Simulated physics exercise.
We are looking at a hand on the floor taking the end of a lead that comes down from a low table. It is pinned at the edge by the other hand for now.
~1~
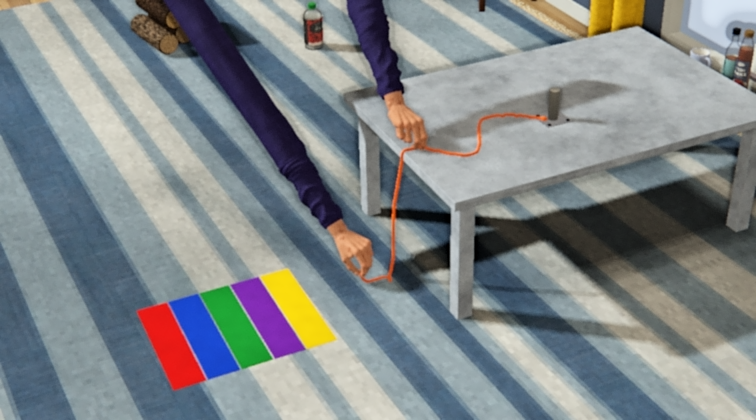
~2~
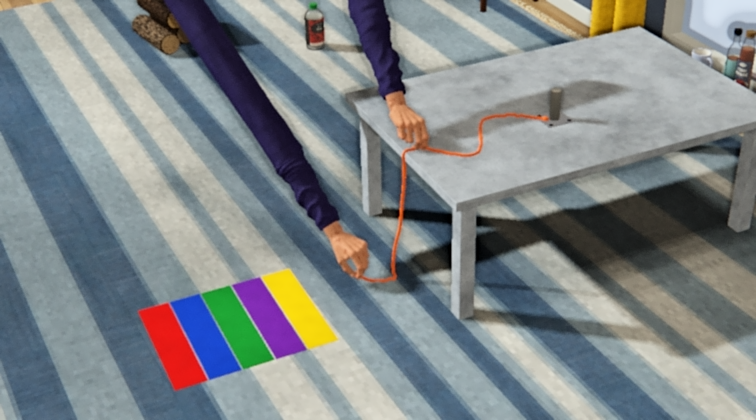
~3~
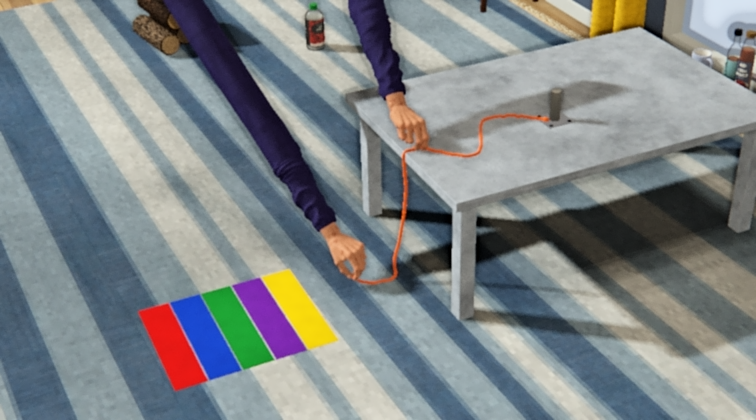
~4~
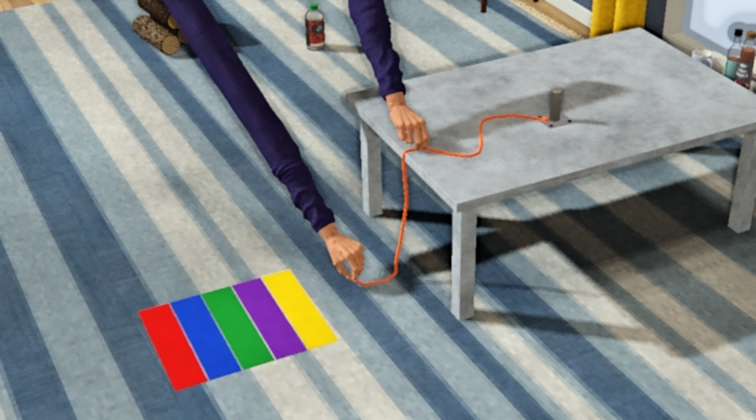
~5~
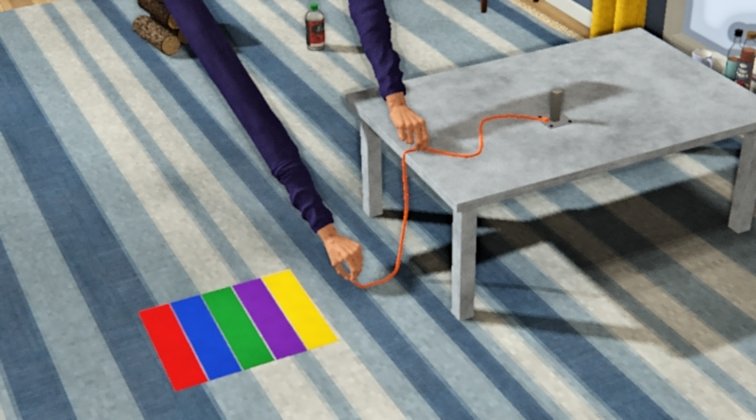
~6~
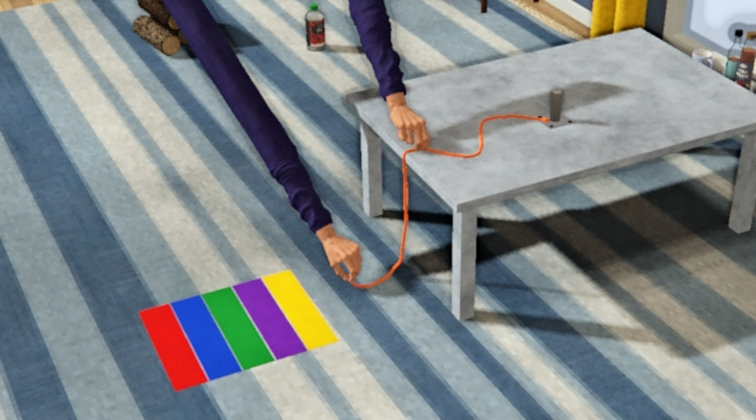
On a striped rug beside a low grey table, one hand held an orange cord at the table's edge while the other, gripping its lower end near a row of coloured stripes, shifted very slightly left.
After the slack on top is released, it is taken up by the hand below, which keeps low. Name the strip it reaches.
The blue strip.
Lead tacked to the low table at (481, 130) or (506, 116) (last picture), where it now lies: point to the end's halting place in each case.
Try one ends near (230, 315), try two near (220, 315).
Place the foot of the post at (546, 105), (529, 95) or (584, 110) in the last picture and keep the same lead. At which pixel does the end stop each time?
The first try gives (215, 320), the second (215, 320) and the third (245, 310).
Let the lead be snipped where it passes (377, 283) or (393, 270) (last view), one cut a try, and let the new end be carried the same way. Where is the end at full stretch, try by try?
First try near (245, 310), second near (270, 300).
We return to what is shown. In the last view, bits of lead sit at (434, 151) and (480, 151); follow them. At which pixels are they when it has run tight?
Near (382, 178) and (428, 150).
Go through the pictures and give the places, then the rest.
End (360, 274); yellow (313, 331); purple (282, 340); green (249, 350); blue (217, 360); red (183, 370), in the first picture.
End (356, 276); lead through (518, 116) (481, 129) (461, 155) (405, 155) (401, 214) (393, 267), in the second picture.
End (353, 277), in the third picture.
End (352, 278); lead through (518, 117) (481, 130) (461, 156) (405, 156) (405, 214) (396, 267), in the fourth picture.
End (351, 278), in the fifth picture.
End (349, 279); lead through (518, 118) (481, 131) (461, 156) (405, 156) (406, 214) (397, 266), in the sixth picture.
Soon after, end near (250, 308); over purple.
Then, end near (220, 316); over green.
At full stretch, end near (202, 322); over blue. The end stops over the blue strip.
